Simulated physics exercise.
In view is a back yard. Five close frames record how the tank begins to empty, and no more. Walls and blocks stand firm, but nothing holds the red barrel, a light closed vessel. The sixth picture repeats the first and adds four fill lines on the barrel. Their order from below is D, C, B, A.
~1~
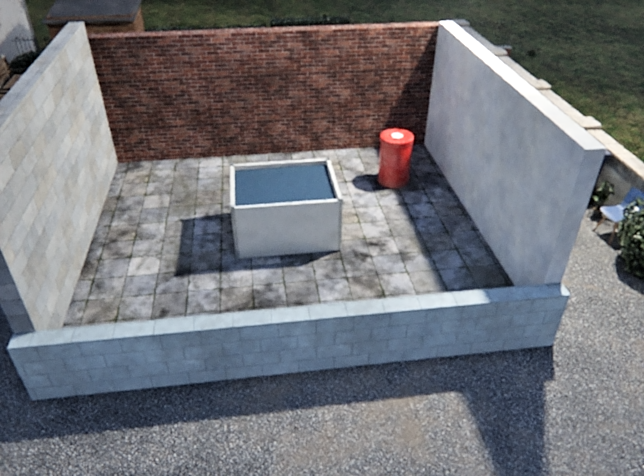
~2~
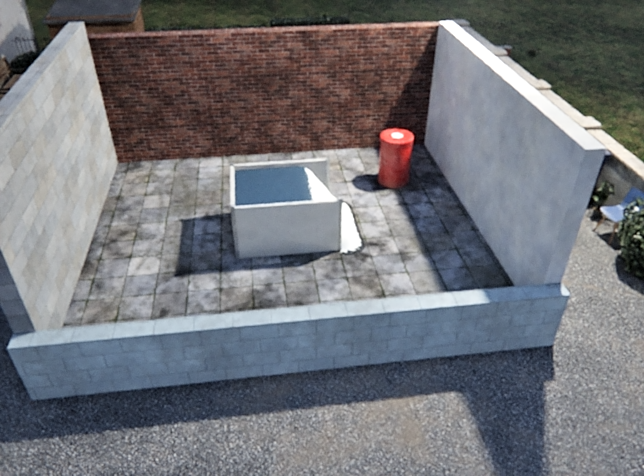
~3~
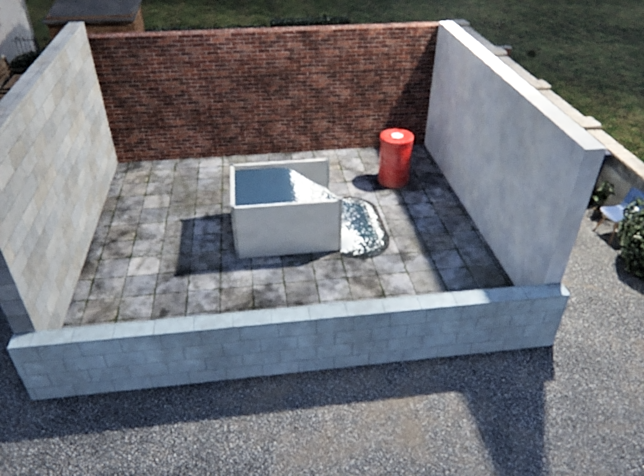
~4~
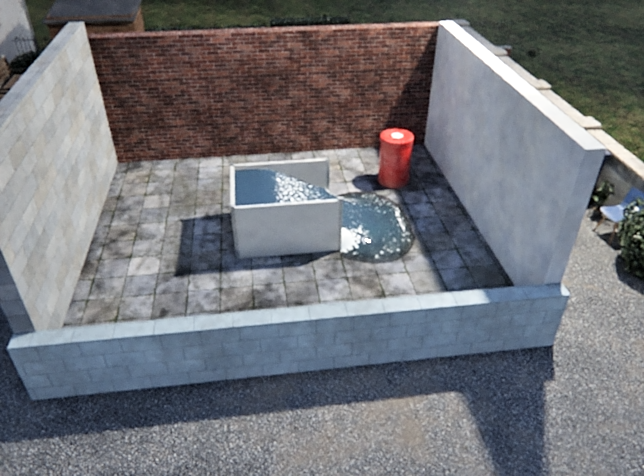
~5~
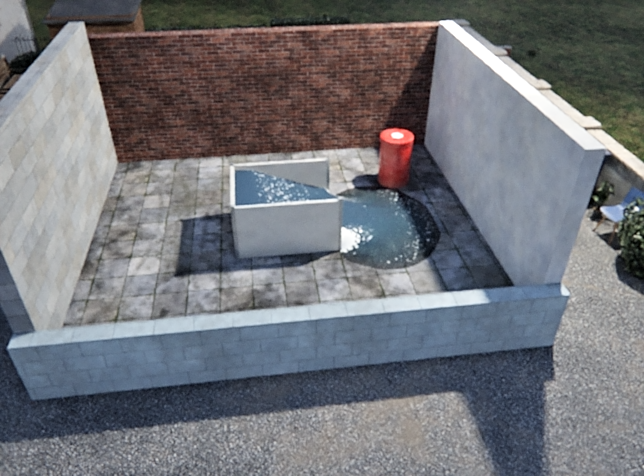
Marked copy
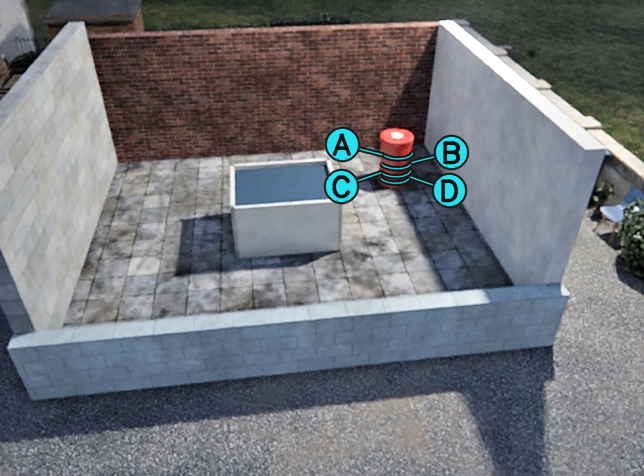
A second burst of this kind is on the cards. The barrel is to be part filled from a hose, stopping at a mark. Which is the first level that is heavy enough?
Use line C.
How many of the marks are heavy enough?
Three.
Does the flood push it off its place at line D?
Yes, it does.
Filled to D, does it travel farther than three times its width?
No.
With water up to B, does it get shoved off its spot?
No.
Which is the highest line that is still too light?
That is line D.
On the marked copy, A at (400, 158); B at (399, 168); C at (398, 176); D at (398, 183); from the bottom up D, C, B, A.
For line A, it does not move.
For line B, it does not move.
For line C, it does not move.
For line D, it is pushed about twice its own width away.
